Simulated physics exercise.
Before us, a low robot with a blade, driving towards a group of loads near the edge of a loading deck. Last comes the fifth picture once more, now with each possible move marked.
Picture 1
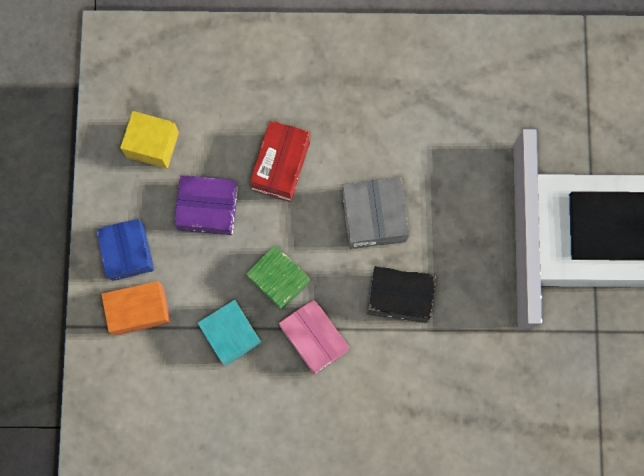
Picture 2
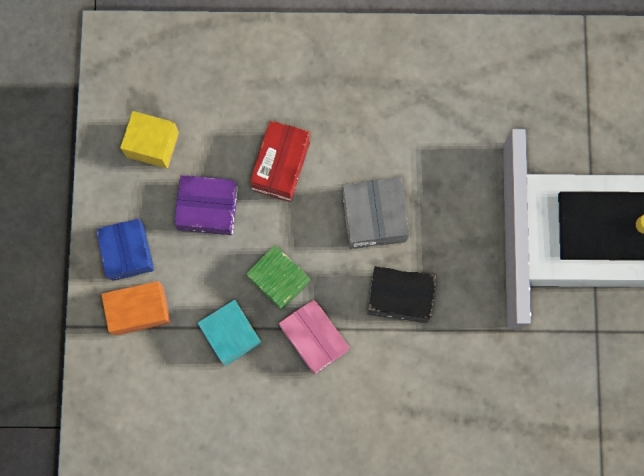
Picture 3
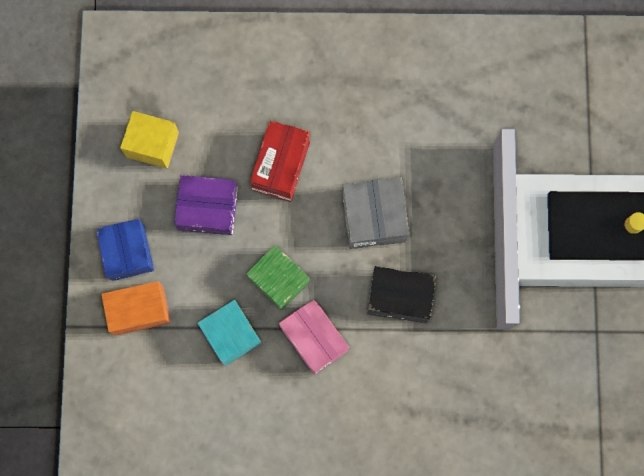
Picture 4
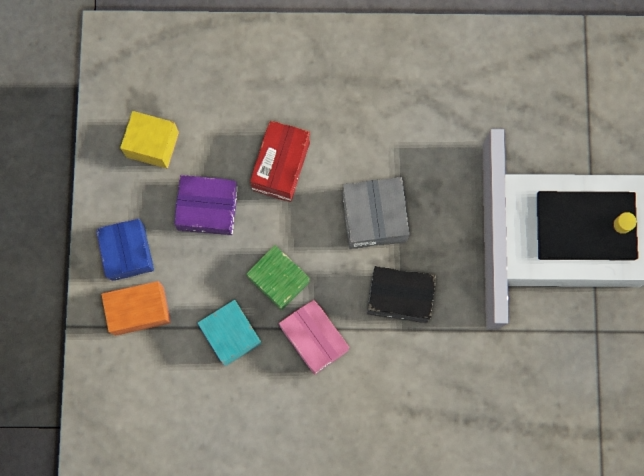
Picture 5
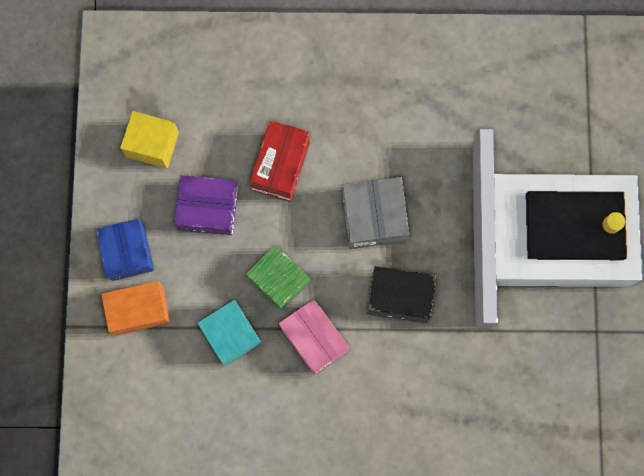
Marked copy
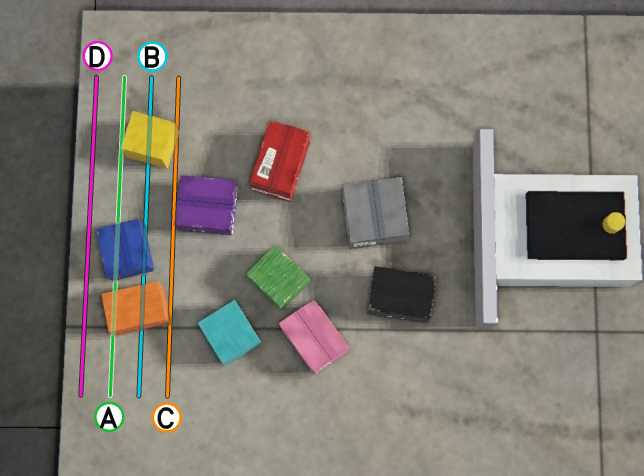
A low white robot with an upright blade driving slowly left across a stone-coloured deck towards scattered, unmoving colourful boxes.
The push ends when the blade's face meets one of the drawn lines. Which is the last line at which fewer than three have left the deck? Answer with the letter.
C.
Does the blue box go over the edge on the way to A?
Yes.
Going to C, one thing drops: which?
The blue box goes over.
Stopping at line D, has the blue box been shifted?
Yes.
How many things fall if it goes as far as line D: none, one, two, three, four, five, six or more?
By then, six or more.
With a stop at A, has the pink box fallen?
No.
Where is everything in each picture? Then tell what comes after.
Red parcel (280, 161); turquoise crate (230, 333); green crate (278, 278), in the first picture.
Robot (602, 225); black box (401, 295), in the second picture.
Robot (590, 225); pink box (314, 337), in the third picture.
Robot (579, 225); orange crate (137, 309), in the fourth picture.
Robot (569, 225); purple box (207, 206); red parcel (280, 161); turquoise crate (230, 333), in the fifth picture.
On the marked copy, A at (118, 232); B at (145, 232); C at (173, 233); D at (89, 232).
Taking C. A third of the way, robot (454, 224); pink box (304, 341); black box (335, 293).
Two thirds of the way, robot (340, 223); blue box (118, 247); orange crate (120, 316).
When it is over, robot (252, 222); blue box over the edge; yellow crate (84, 126); one fallen.
As for the rest, A drops four; B drops four; D drops seven.
